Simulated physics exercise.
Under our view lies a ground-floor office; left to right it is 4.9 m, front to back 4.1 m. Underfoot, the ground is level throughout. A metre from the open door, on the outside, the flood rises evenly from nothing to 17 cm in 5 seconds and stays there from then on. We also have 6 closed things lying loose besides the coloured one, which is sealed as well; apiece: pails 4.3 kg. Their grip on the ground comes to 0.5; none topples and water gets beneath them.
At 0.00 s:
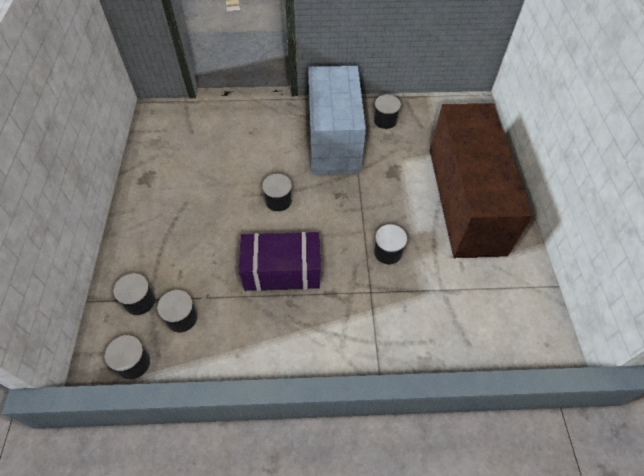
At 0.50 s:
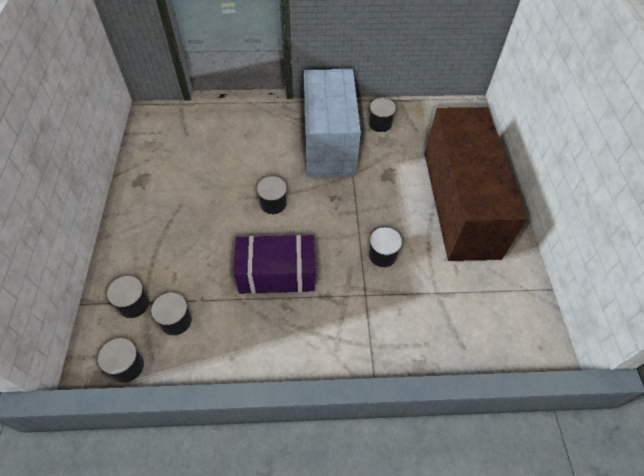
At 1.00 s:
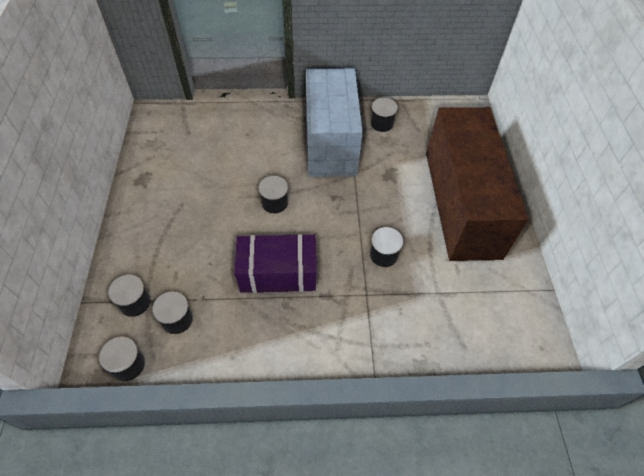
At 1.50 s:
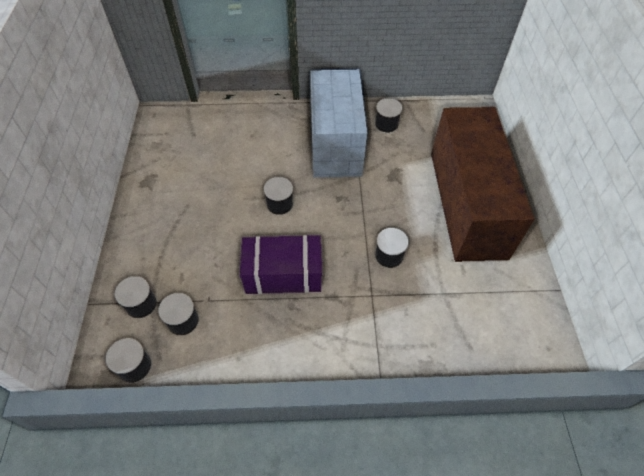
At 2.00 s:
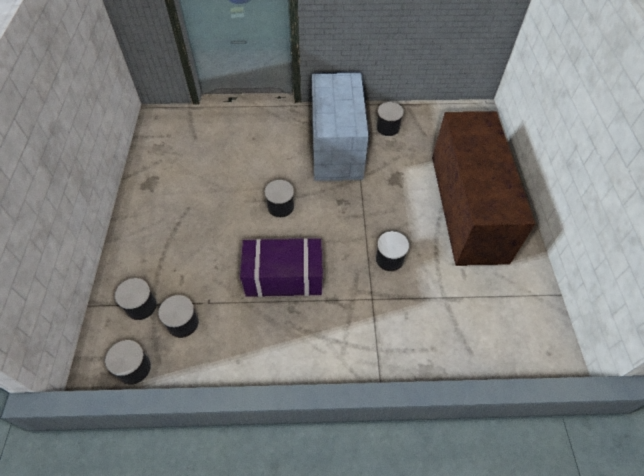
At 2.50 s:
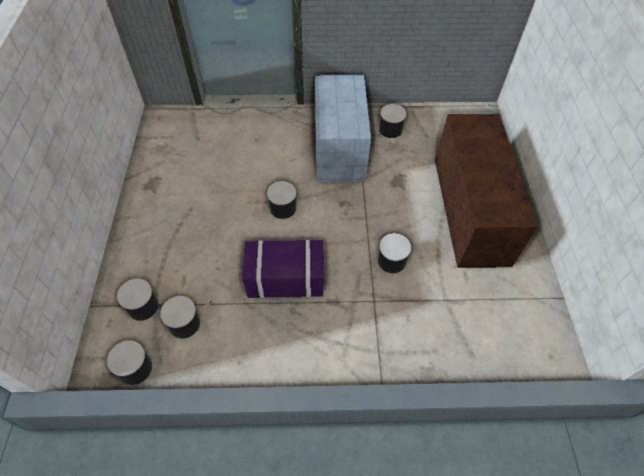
In a walled ground-floor room seen from above, a purple trunk with pale straps, several short round drums and two large blocks all stayed put while the view shifted slightly from side to side.
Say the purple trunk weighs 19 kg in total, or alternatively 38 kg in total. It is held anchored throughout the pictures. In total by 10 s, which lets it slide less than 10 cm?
The one that works is only the second, 38 kg.
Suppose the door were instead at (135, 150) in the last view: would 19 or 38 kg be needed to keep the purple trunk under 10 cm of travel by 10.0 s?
Moved there, the heavy choice alone works.
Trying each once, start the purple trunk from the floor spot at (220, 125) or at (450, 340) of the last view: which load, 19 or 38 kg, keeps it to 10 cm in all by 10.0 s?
Try by try, no option works; any option works.
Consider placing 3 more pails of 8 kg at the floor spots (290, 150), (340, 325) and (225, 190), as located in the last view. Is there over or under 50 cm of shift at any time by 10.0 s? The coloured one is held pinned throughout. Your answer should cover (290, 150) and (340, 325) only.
In that order: Beyond it, within it.
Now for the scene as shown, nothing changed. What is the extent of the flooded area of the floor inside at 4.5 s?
About 4.0 m2.
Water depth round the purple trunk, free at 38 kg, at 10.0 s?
Depth: Approx. 6 cm.
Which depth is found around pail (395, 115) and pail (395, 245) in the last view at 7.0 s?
Some 0 cm at the first, some 3 cm at the second.
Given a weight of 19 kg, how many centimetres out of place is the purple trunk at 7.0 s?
Displacement near 5 cm.
After 3.5 s the purple trunk would be 0 cm from its start with 19 kg and 0 cm from its start with 38 kg; 0 cm of water round it then.
After 4.5 s the purple trunk would be 0 cm from its start with 19 kg and 0 cm from its start with 38 kg; 0 cm of water round it then.
After 7.0 s the purple trunk would be 3 cm from its start with 19 kg and 0 cm from its start with 38 kg; 4 cm of water round it then.
After 10.0 s the purple trunk would be 64 cm from its start with 19 kg and 0 cm from its start with 38 kg; 6 cm of water round it then.
